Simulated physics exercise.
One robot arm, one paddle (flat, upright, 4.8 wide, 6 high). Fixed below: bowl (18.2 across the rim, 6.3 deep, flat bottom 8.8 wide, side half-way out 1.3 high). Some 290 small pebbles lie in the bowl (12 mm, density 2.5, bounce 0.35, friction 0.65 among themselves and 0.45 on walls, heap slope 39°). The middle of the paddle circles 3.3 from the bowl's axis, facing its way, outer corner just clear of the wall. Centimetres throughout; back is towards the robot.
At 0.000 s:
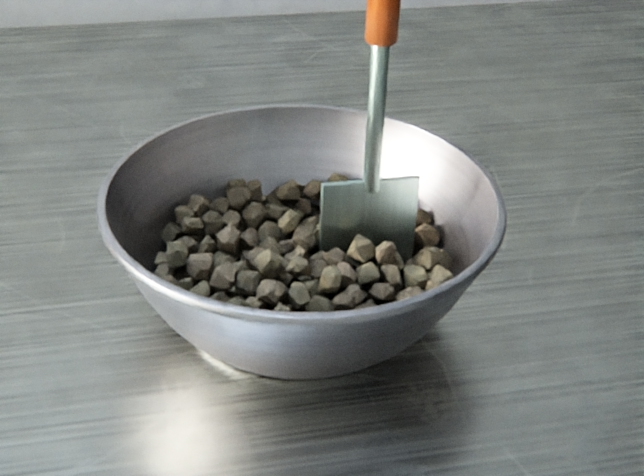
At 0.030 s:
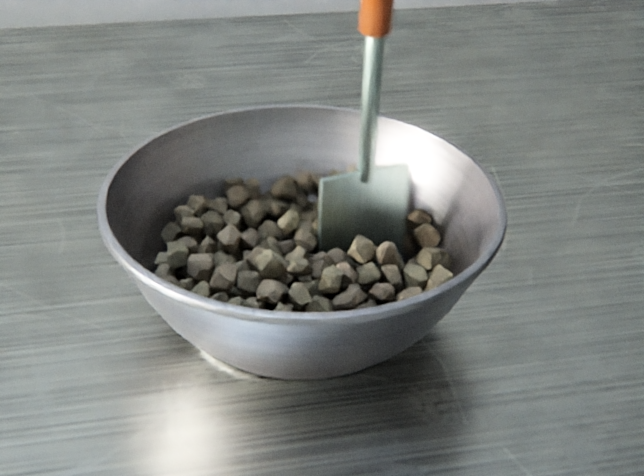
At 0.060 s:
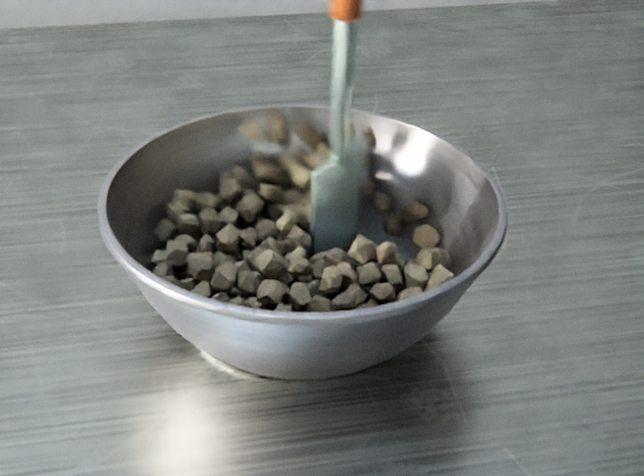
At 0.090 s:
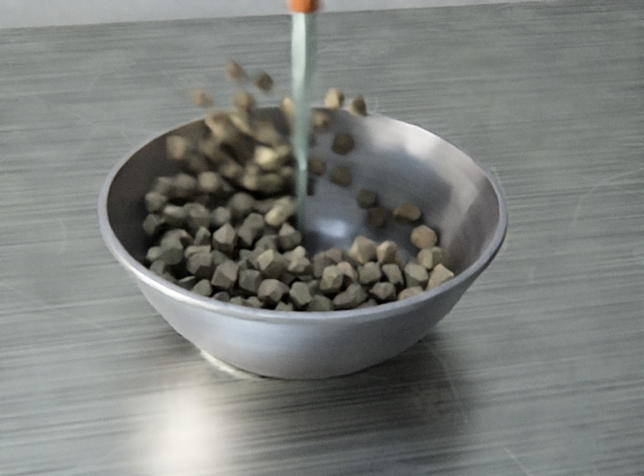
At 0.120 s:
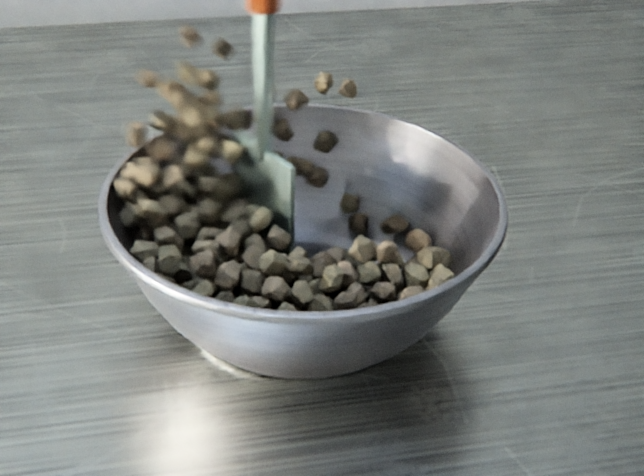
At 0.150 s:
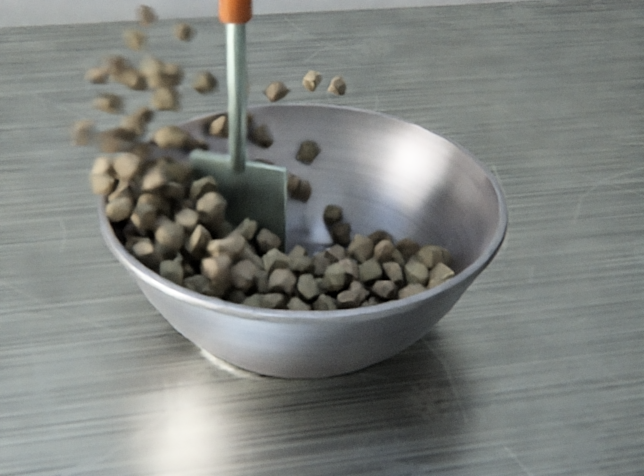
A flat metal paddle with an orange handle, upright among brown pebbles in a steel bowl, sweeps from the right along the back toward the left, turning as it goes. The pebbles bunch up ahead of it, then many fly upward above the bowl's left and back rim.
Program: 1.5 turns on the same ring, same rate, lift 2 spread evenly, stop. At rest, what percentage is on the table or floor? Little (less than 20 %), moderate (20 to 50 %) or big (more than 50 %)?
On the table or floor the share is moderate, 20 to 50 %.
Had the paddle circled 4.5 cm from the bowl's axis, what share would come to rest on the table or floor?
It would be near 40 per cent.
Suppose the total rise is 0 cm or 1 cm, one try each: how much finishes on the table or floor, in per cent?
Some 45 and 45 per cent.
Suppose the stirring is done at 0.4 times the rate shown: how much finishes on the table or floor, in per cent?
About 0 per cent.
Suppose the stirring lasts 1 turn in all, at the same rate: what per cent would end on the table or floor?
Then about 25 per cent.
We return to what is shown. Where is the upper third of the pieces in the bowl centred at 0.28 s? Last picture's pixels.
Near (403, 263).
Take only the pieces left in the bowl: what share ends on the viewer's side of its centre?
Some 50 per cent.
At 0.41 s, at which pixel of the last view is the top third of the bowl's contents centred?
Around (327, 172).
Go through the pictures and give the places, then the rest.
In the first picture, paddle neck at (373, 152), 0° round; upper third of the load around (293, 257), from x 165 to 440, top at y 185; 289 in the bowl.
In the second picture, paddle neck at (368, 143), 13° round; upper third of the load around (298, 251), from x 165 to 440, top at y 175.
In the third picture, paddle neck at (341, 126), 46° round; upper third of the load around (293, 218), from x 165 to 440, top at y 125.
In the fourth picture, paddle neck at (302, 118), 81° round; upper third of the load around (252, 189), from x 155 to 440, top at y 75.
In the fifth picture, paddle neck at (264, 120), 115° round; upper third of the load around (203, 186), from x 125 to 440, top at y 35; 283 in the bowl, 6 in flight or on the tool.
In the sixth picture, paddle neck at (238, 132), 150° round; upper third of the load around (169, 188), from x 85 to 445, top at y 20; 275 in the bowl, 14 in flight or on the tool.
By 0.28 s, 297° round, highest piece 17 above the table; 225 in the bowl, 20 on the table or floor, 44 in flight or on the tool.
By 0.41 s, 84° round, highest piece 9 above the table; 196 in the bowl, 66 on the table or floor, 27 in flight or on the tool.
By 0.67 s, 180° round, highest piece 7 above the table; 190 in the bowl, 99 on the table or floor.
By 1.37 s, 180° round, highest piece 7 above the table; 190 in the bowl, 99 on the table or floor.
Final count, 190 in the bowl, 99 on the table or floor. That is 34 % on the table or floor.
